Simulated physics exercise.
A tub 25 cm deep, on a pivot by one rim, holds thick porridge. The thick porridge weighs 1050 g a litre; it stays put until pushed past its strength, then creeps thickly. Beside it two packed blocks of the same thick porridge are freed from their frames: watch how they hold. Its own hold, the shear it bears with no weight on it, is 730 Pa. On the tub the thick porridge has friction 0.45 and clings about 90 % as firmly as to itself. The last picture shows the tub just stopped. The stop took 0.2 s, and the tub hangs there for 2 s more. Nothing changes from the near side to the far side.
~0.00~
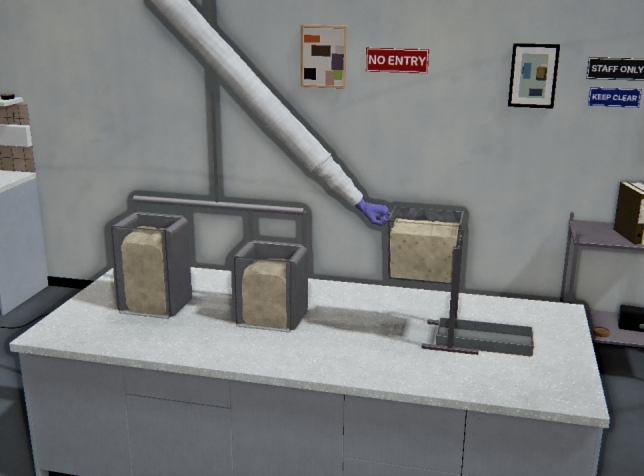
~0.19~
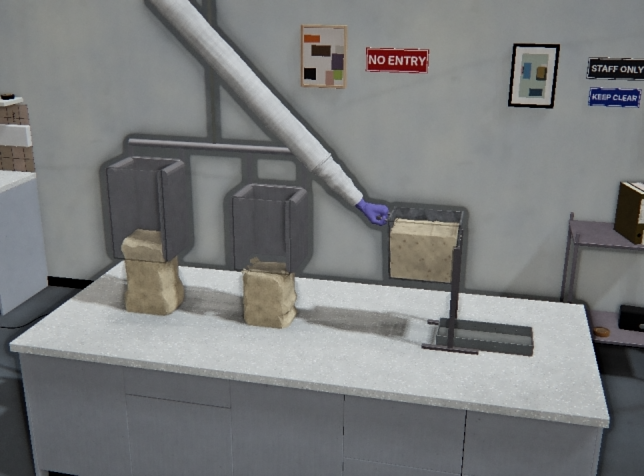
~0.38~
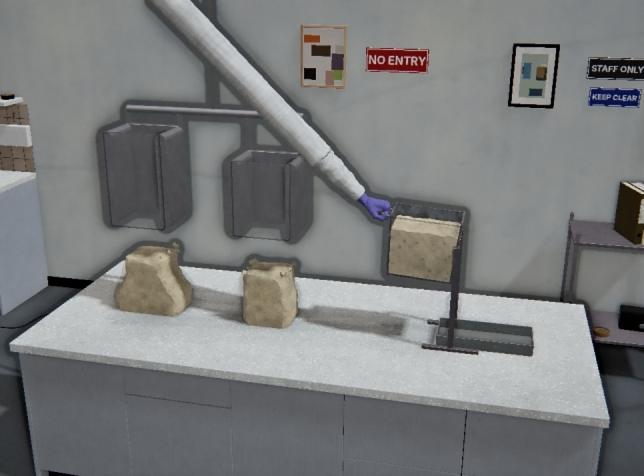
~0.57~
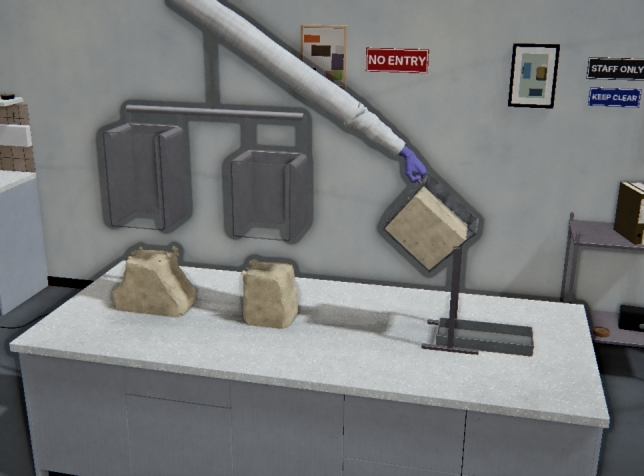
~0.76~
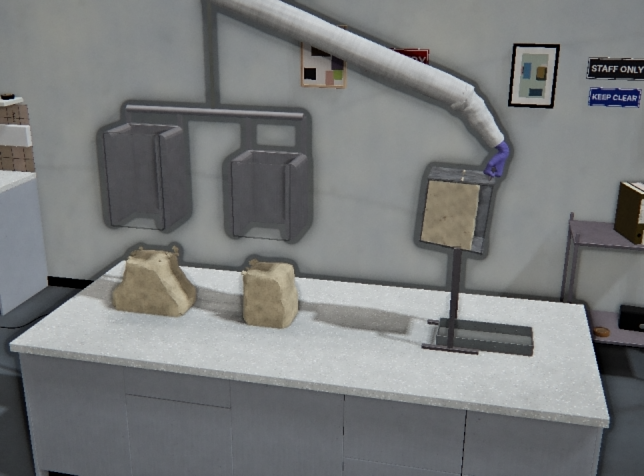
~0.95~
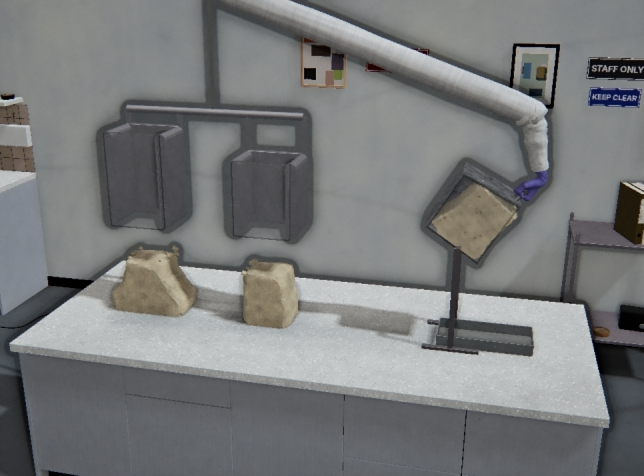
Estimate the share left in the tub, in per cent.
Expect roughly 0 %.
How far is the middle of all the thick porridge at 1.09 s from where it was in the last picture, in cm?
About 13 cm.
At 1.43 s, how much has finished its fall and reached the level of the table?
Some 100 per cent.
After 1.09 s, the tub is at 121 degrees and holds 43 %.
After 1.26 s, the tub is at 121 degrees and holds 0 %.
After 1.43 s, the tub is at 121 degrees and holds 0 %.
After 1.60 s, the tub is at 121 degrees and holds 0 %.
After 2.95 s, at the end, the tub is at 121 degrees and holds 0 %.
